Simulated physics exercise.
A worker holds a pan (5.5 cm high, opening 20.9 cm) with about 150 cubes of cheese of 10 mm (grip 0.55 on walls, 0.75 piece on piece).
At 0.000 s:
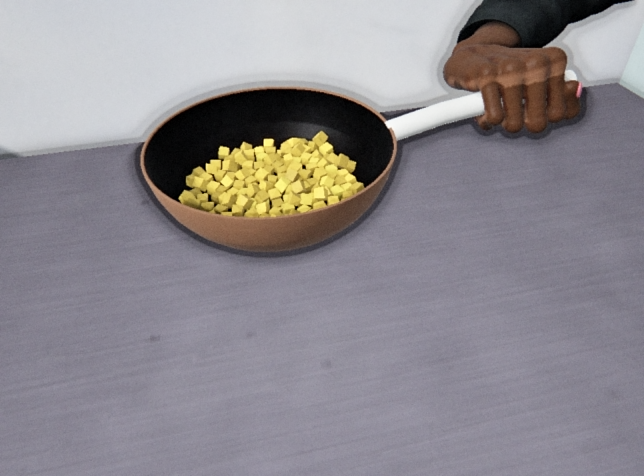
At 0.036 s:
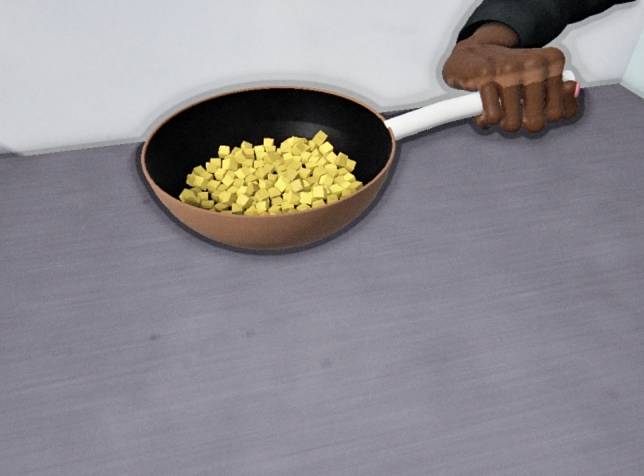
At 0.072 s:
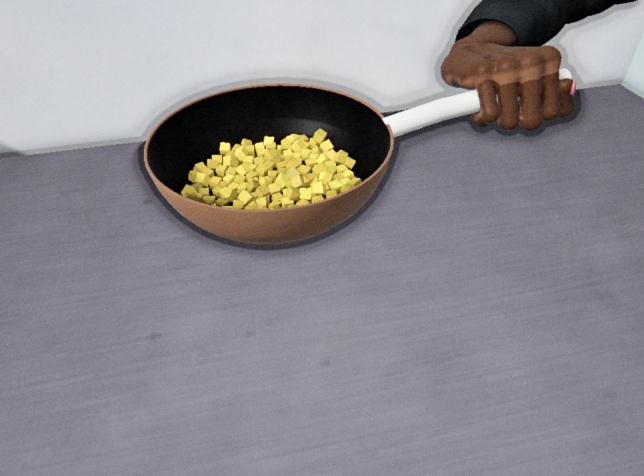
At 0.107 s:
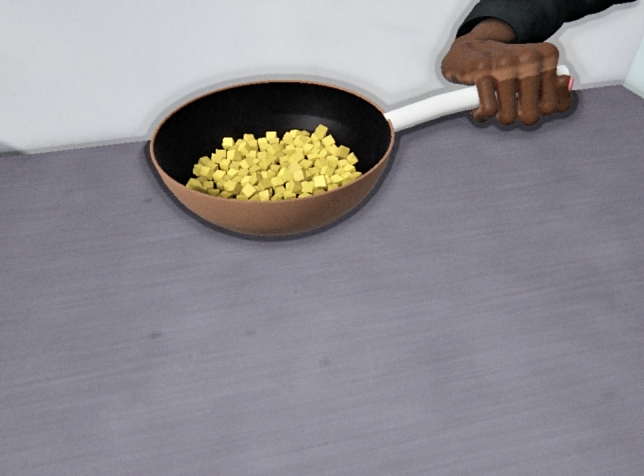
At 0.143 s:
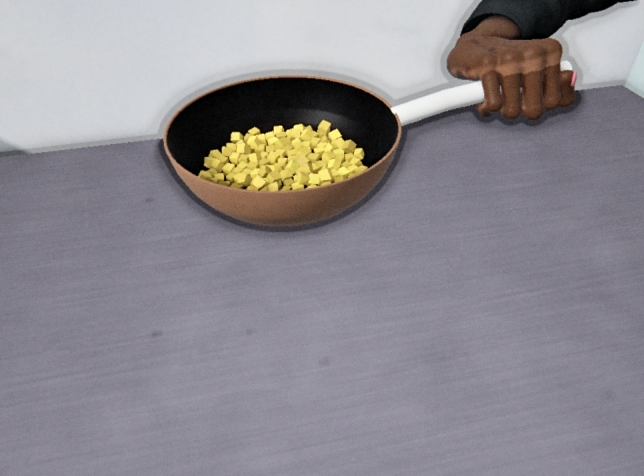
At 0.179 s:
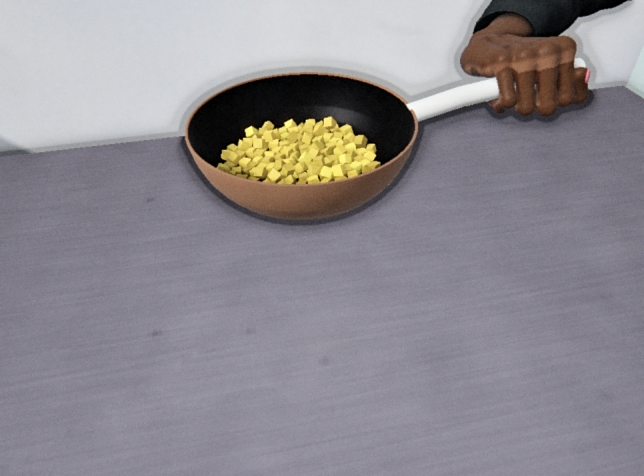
At first, a hand in a dark sleeve grips the white handle of a brown pan with a black inside, holding a heap of small yellow cubes above a grey surface, almost still. Then the hand shifts the level pan slightly upward, and afterwards a little to the right, with the cubes still heaped inside.
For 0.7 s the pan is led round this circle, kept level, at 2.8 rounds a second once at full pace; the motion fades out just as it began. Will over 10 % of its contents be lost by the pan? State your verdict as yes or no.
Verdict: No.
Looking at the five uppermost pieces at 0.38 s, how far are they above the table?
Roughly 18 cm.
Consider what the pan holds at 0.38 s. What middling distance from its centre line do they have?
About 6.0 cm.
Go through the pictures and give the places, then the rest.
In the first frame, pan at (279, 226); tilt 0 degrees; moved 0.0 cm; top of the load at (288, 146).
In the second frame, pan at (279, 224); tilt 0 degrees; moved 0.2 cm; top of the load at (268, 145).
In the third frame, pan at (278, 218); tilt 0 degrees; moved 0.8 cm; top of the load at (269, 143).
In the fourth frame, pan at (281, 209); tilt 0 degrees; moved 1.8 cm; top of the load at (271, 138).
In the fifth frame, pan at (289, 200); tilt 0 degrees; moved 3.1 cm; top of the load at (255, 134).
In the sixth frame, pan at (305, 193); tilt 0 degrees; moved 4.6 cm; top of the load at (268, 127). Its speed is now 0.57 m/s.
Then, at 0.38 s, pan 100 %; middle of the pieces not yet landed near (340, 190).
After 0.56 s, pan 100 %; middle of the pieces not yet landed near (287, 170).
Then, at 0.71 s, pan 100 %; middle of the pieces not yet landed near (321, 170).
After 0.86 s, pan 100 %; middle of the pieces not yet landed near (323, 171).
By 1.4 s all is still; pan 100 %.
